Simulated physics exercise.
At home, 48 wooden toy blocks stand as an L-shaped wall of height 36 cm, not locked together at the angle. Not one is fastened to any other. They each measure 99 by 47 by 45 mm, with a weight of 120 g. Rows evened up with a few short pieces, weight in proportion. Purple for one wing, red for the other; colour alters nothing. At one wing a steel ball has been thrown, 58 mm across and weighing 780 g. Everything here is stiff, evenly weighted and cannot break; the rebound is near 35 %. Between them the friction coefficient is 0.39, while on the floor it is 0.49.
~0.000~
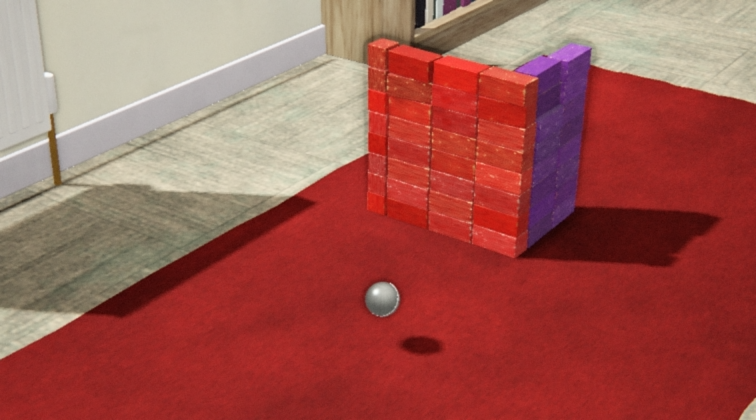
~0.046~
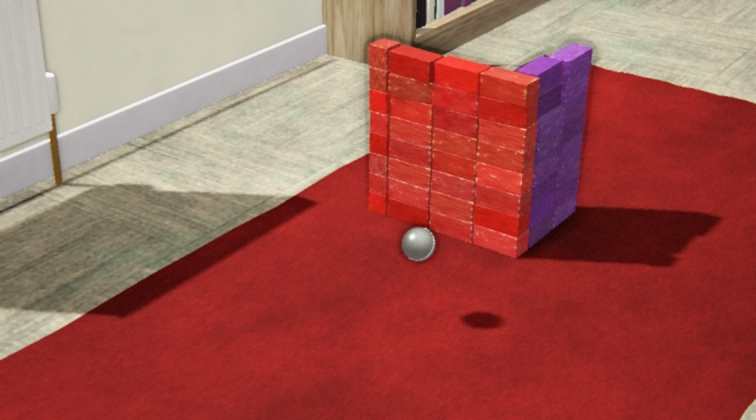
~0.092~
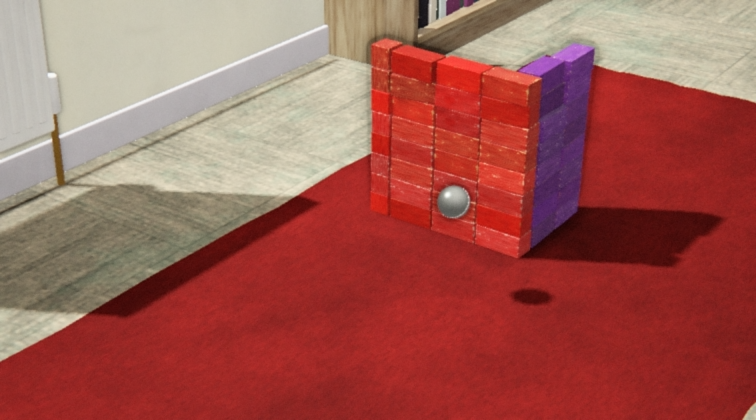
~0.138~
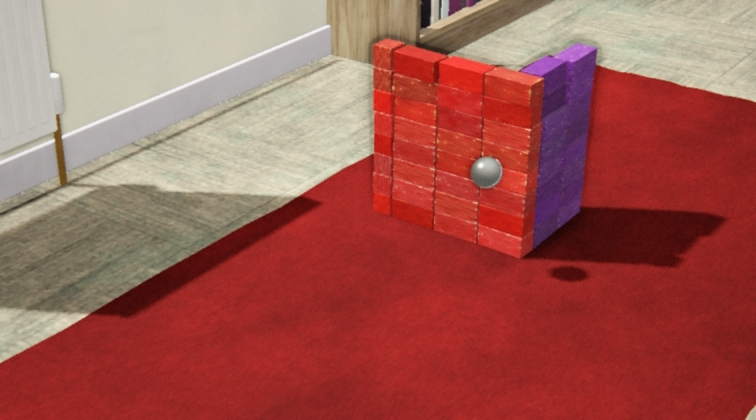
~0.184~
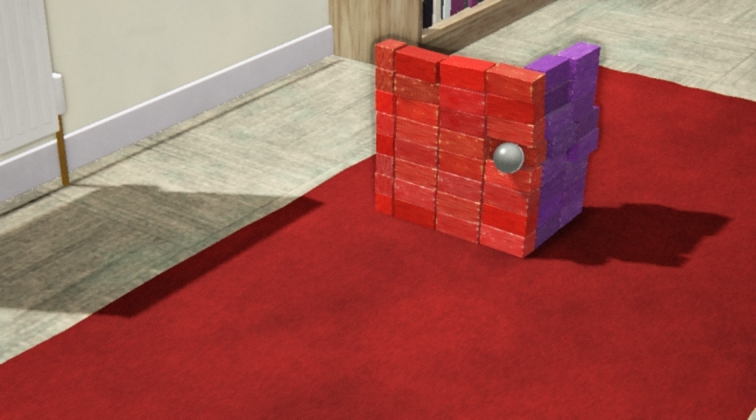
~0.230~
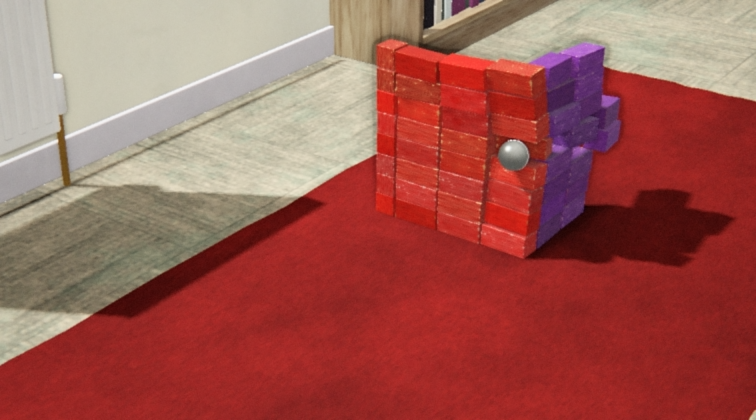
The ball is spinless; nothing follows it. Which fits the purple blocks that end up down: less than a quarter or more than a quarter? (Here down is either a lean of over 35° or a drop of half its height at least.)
It fits over a quarter.
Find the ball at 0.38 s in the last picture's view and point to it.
Roughly (509, 184).
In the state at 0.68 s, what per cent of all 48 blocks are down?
By that time it is 30 percent.
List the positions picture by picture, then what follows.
In the first frame (pixels give the middle of a visible side; the camera pans a little), ball (383, 299) 36 cm from contact, 2.7 m/s; top purple block (549, 79); top red block (408, 67); none has stirred.
Ball (419, 244) 26 cm from contact, 2.5 m/s; top purple block (550, 79), in the second frame.
Ball (454, 202) 15 cm from contact, 2.4 m/s; top purple block (553, 79), in the third frame.
Ball (487, 172) 50 mm from contact, 2.3 m/s; top purple block (555, 79), in the fourth frame.
Ball (508, 158) after contact, 0.4 m/s; top purple block (558, 76) 5 mm from its place; steepest lean 4°, the block at (462, 78); movement in 17 of them, in the fifth frame.
Ball (514, 156) after contact, 0.3 m/s; top purple block (560, 74) 4° from how it stood; top red block (415, 68); steepest lean 8°, the block at (509, 83); movement in 24 of them, in the sixth frame.
After 0.38 s, ball still moving; 9 of the 16 purple blocks down (11 of 48 in all colours); top purple block 34° from how it stood; top red block 5 mm from its place.
After 0.68 s, ball still moving; 11 of the 16 purple blocks down (14 of 48 in all colours); top purple block on its side; top red block 5 mm from its place.
In the end (1.5 s), ball rolling away; 11 of the 16 purple blocks down (14 of 48 in all colours); top purple block on its side; top red block 5 mm from its place. That is 69 per cent. From the last view, middles, top purple block near (548, 173), top red block near (422, 64).
